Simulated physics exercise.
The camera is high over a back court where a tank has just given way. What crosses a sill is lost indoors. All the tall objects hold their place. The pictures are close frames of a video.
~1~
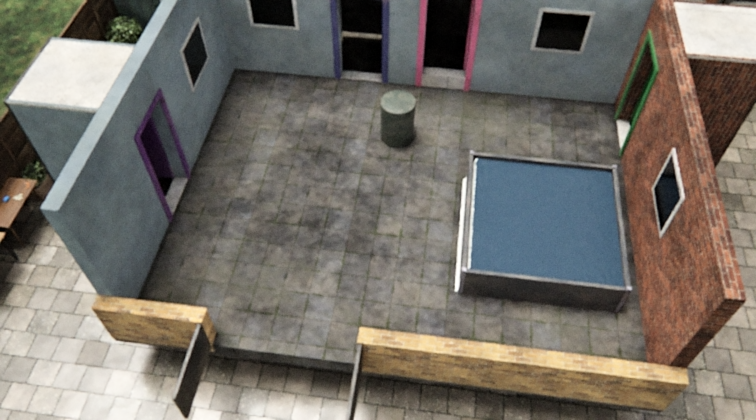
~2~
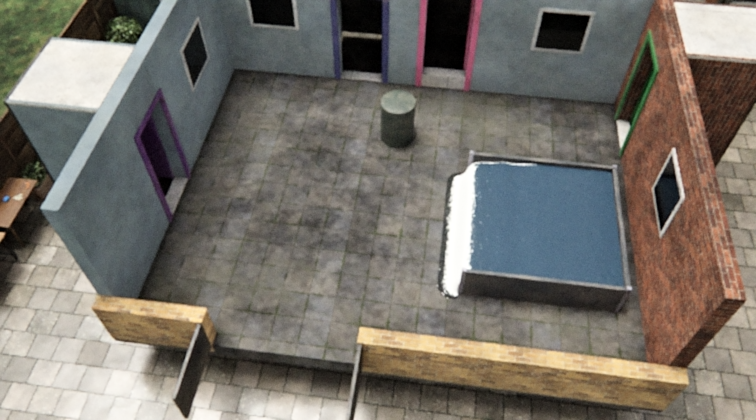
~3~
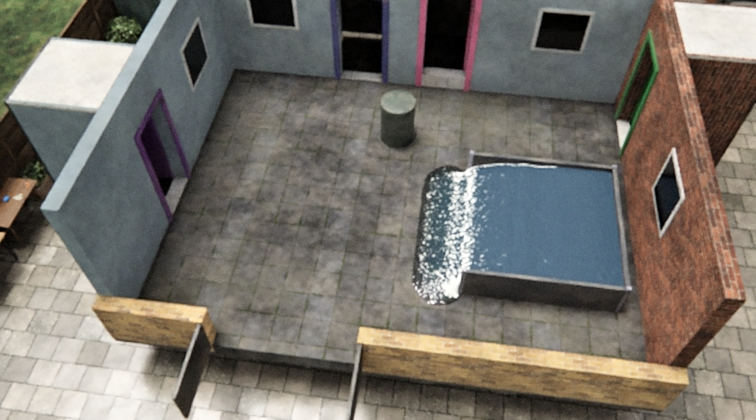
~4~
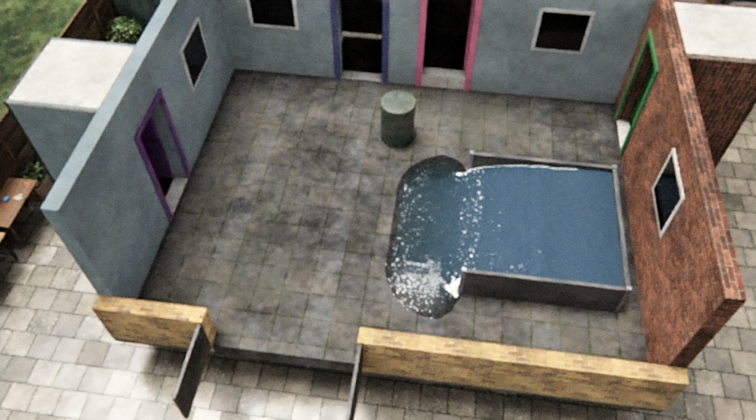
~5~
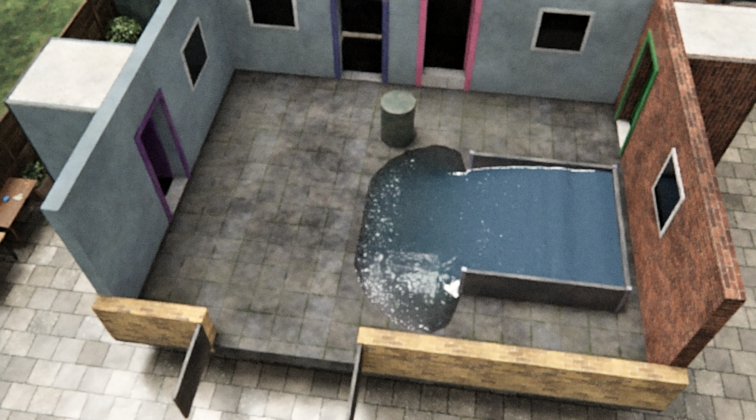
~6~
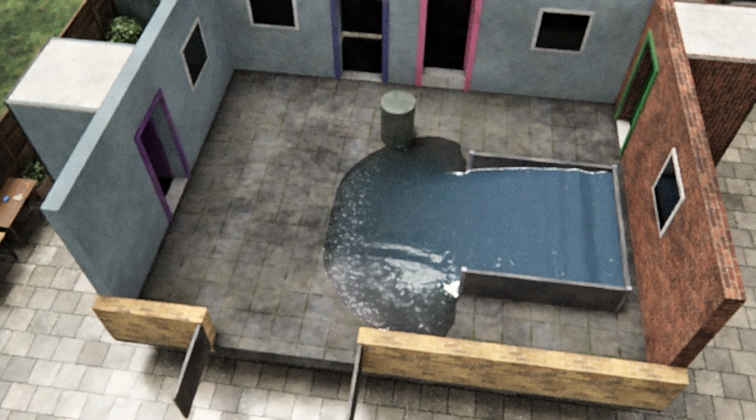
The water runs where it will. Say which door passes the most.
The purple door.
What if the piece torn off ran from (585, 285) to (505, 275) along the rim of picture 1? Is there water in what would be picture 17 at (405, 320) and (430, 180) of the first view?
In turn: Under water, free of water.
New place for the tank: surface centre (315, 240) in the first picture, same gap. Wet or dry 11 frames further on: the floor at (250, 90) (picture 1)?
At that place: Awash.
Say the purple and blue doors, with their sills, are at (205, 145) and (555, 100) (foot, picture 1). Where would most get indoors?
It is the purple door.
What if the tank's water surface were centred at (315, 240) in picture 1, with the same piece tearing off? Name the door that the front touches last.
The green-painted one.
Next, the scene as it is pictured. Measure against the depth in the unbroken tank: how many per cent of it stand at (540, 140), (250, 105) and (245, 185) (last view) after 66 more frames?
Roughly 6, 12 and 10 per cent, in turn.
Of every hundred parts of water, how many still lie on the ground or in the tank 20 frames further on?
Close to 90 %.
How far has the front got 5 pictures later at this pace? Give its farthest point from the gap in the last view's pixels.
Close to (215, 186).
A moment on, water covers 40 % of the floor; purple door not reached, pink door not reached, blue door not reached, green door not reached.
Next, water covers 60 % of the floor; purple door some in, pink door not reached, blue door not reached, green door not reached.
Then, water covers 65 % of the floor; purple door a lot in, pink door wet at the sill, nothing in, blue door not reached, green door not reached.
Later, water covers 70 % of the floor; purple door a lot in, pink door wet at the sill, nothing in, blue door a trickle in, green door not reached.
In the end, water covers 90 % of the floor; purple door a lot in, pink door wet at the sill, nothing in, blue door some in, green door some in; the purple door has let in the most.
